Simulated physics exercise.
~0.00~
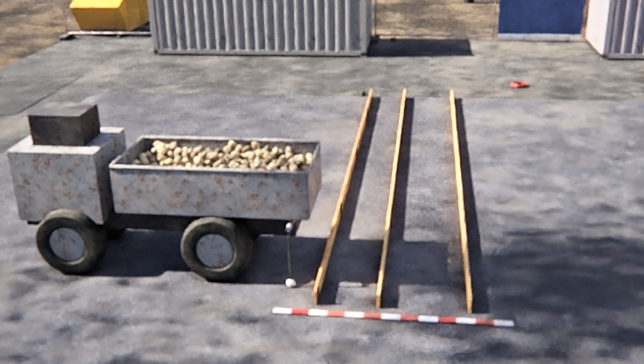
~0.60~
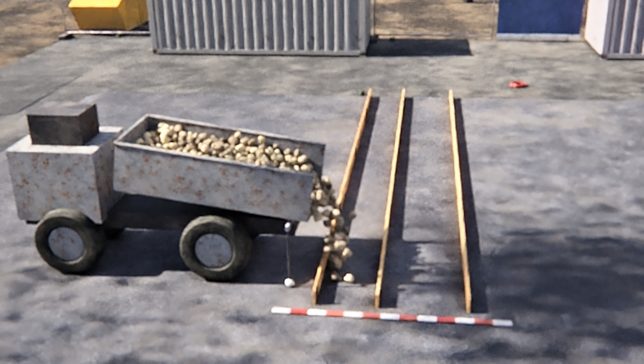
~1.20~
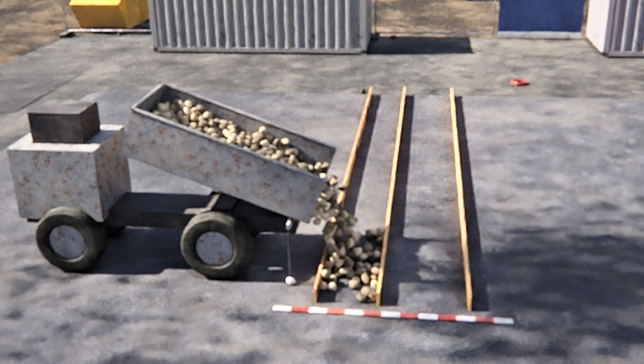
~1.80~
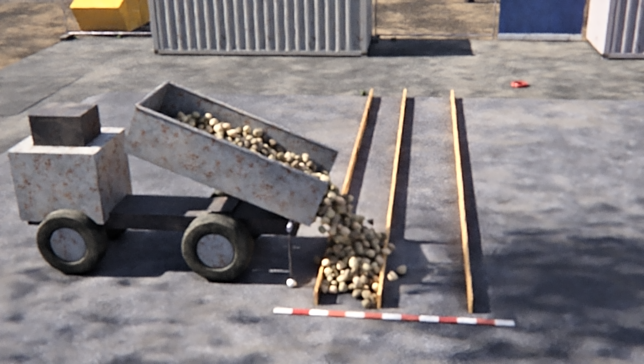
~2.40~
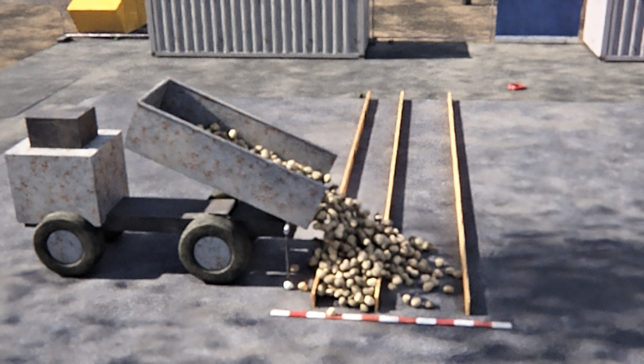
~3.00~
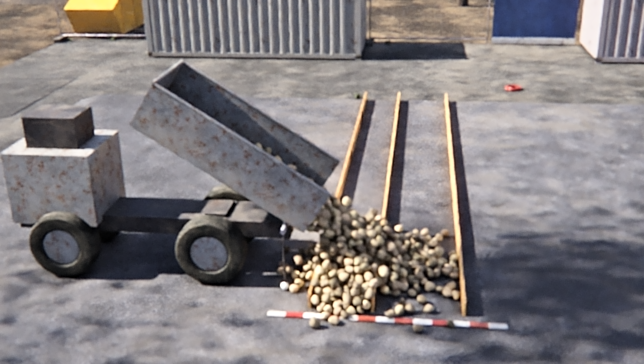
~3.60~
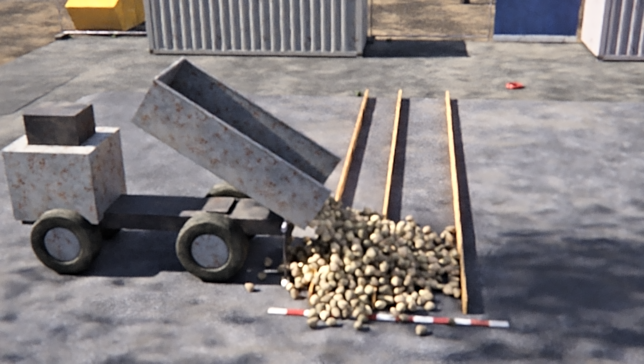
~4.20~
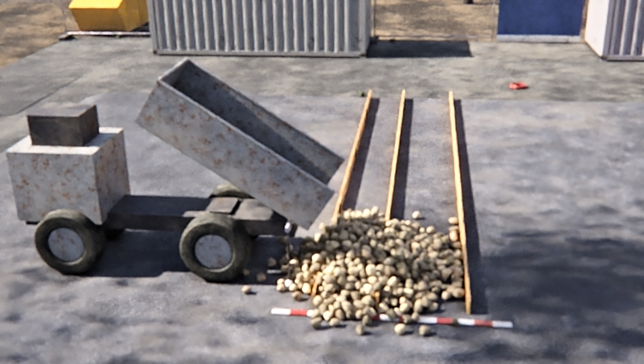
On a grey paved yard, a boxy tipping truck raised its bed and poured smooth pale stones out to the right, filling the nearer gap between wooden planks and then spilling into the farther one, until the bed stood empty above a wide heap.
